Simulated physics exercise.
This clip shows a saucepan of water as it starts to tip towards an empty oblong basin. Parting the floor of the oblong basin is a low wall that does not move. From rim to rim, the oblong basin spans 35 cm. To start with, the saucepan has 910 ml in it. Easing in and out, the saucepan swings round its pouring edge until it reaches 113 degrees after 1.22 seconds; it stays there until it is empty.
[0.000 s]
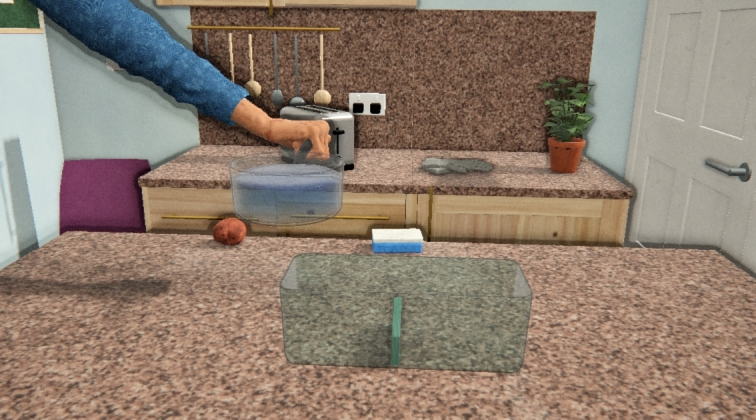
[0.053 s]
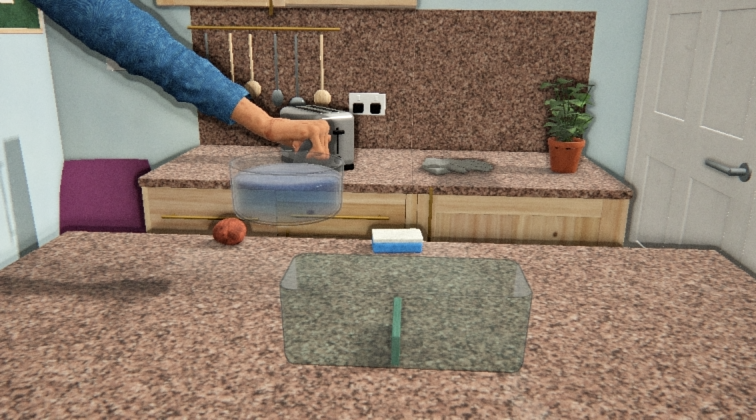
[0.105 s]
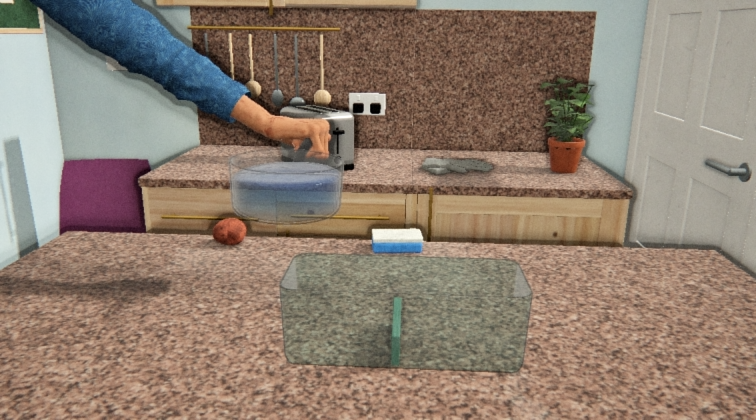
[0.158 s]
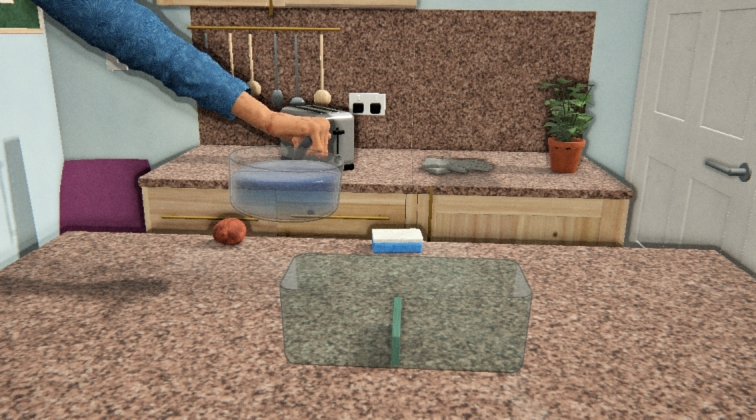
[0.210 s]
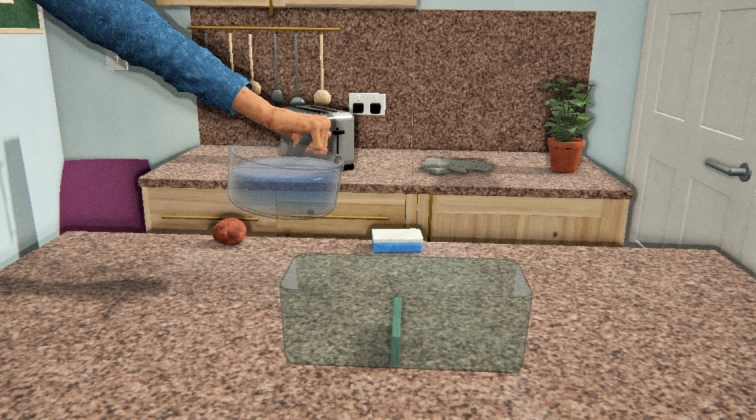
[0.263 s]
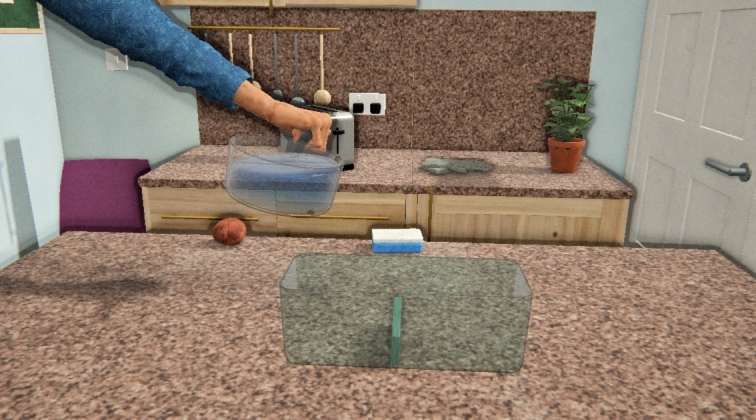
A hand on a blue-sleeved arm reaching in from the upper left holds a clear round pan of bluish water above a speckled reddish-brown kitchen counter, seen from the front and slightly above. Below are an empty clear oblong basin with a low green wall inside, a blue-and-white sponge and a reddish round object, with a toaster, hanging utensils and a potted plant behind. The pan tilts slightly, gradually at first, its right side lowering, while the camera stays still.
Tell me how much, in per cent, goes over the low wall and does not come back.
I would say about 90 per cent.
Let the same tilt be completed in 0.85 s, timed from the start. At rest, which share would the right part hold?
In that case, some 80 percent.
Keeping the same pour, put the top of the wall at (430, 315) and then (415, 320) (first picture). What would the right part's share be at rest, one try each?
In turn about 45 and 70 per cent.
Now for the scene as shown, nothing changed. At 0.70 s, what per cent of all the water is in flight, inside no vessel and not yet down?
40 %.
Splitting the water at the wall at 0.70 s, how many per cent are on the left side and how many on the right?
About 4 % left, 3 % right.
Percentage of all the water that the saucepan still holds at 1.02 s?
Around 6 in a hundred.
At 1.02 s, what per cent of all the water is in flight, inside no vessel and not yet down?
16 per cent, roughly.
By 0.70 s the tilt is 69° and 53 per cent is still to pour, 4 is left of the wall and 3 right of it.
By 1.02 s the tilt is 106° and 6 per cent is still to pour, 5 is left of the wall and 72 right of it.
By 1.36 s the tilt is 113° and 0 per cent is still to pour, 7 is left of the wall and 91 right of it.
By 1.72 s the tilt is 113° and 0 per cent is still to pour, 8 is left of the wall and 90 right of it.
At rest 8 per cent lies left of the wall, 90 right of it and 1 outside.
